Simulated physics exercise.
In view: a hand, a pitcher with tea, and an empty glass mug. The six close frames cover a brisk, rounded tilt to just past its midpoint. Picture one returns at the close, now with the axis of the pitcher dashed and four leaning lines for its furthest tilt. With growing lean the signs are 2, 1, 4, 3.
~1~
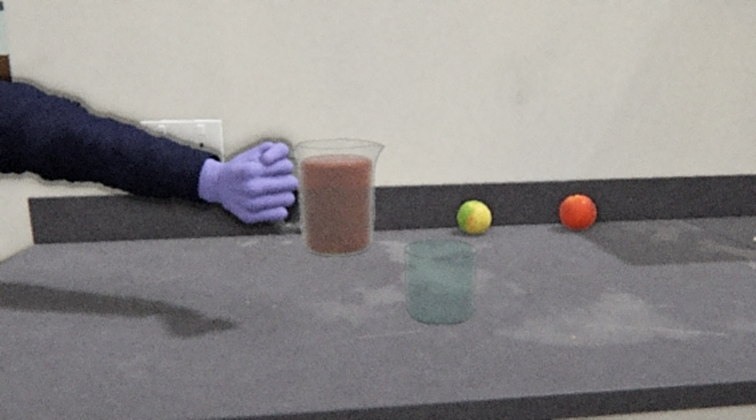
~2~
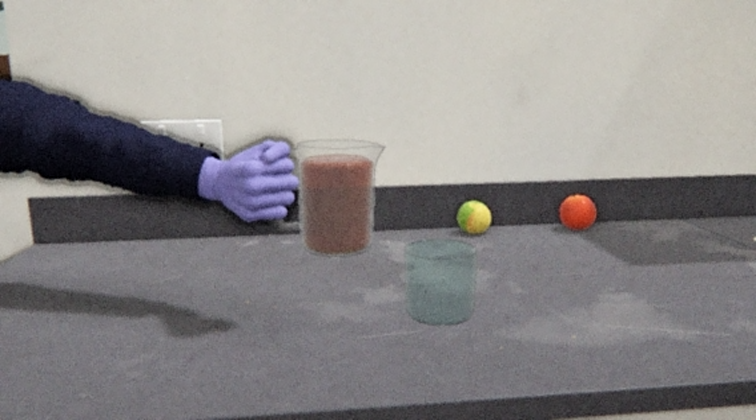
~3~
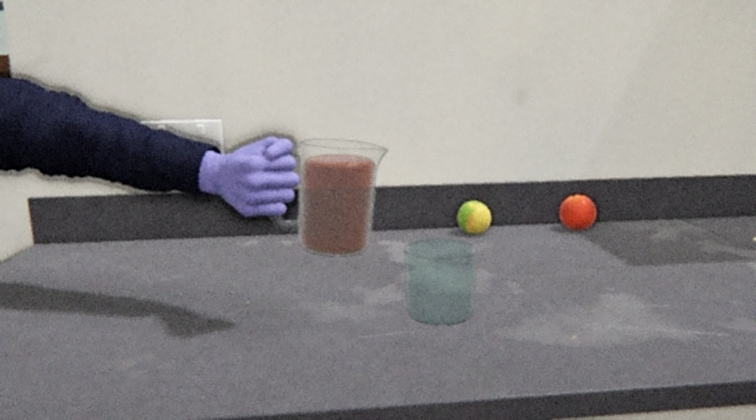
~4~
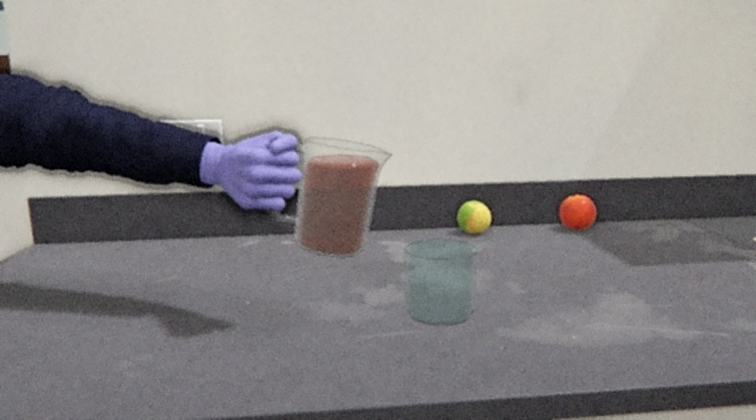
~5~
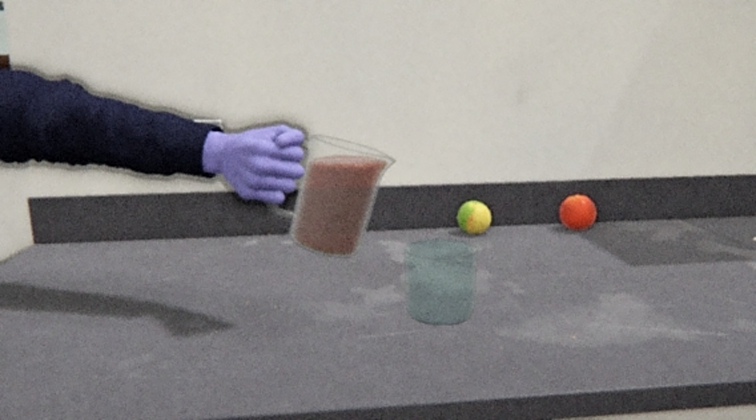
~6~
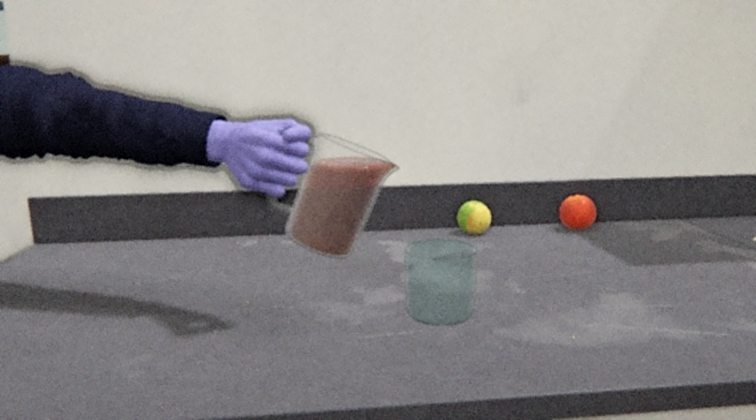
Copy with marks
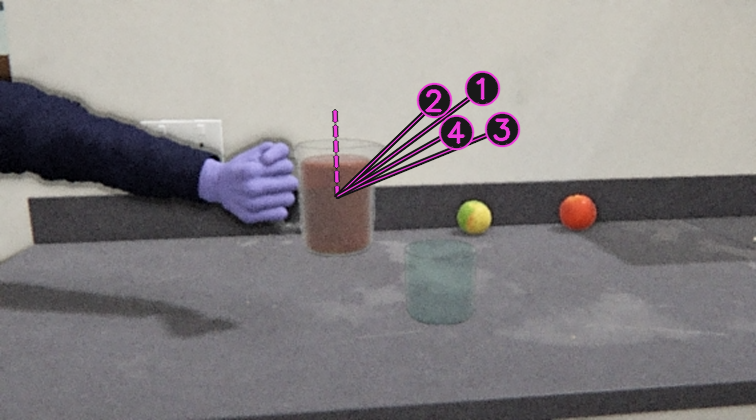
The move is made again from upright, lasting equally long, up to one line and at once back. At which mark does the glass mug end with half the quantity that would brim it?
Take 4.
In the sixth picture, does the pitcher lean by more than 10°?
Yes.
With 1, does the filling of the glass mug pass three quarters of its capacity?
No.
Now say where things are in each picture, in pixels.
Upright, lip at (383, 145); rim of the glass mug round (441, 248); nothing has left yet.
Upright, lip at (384, 146); nothing has left yet.
Tipped about 5°, lip at (387, 149); nothing has left yet.
Tipped about 10°, lip at (390, 154); nothing has left yet.
Tipped about 16°, lip at (395, 160); nothing has left yet.
Tipped about 23°, lip at (398, 167); nothing has left yet.
On the marked copy, 1 at (468, 98); 2 at (423, 114); 3 at (487, 135); 4 at (440, 138).
With 1, the glass mug ends with about 35 % of what it can hold.
With 2, the glass mug ends with about 25 % of what it can hold.
With 3, the glass mug ends with about 64 % of what it can hold.
With 4, the glass mug ends with about 48 % of what it can hold.
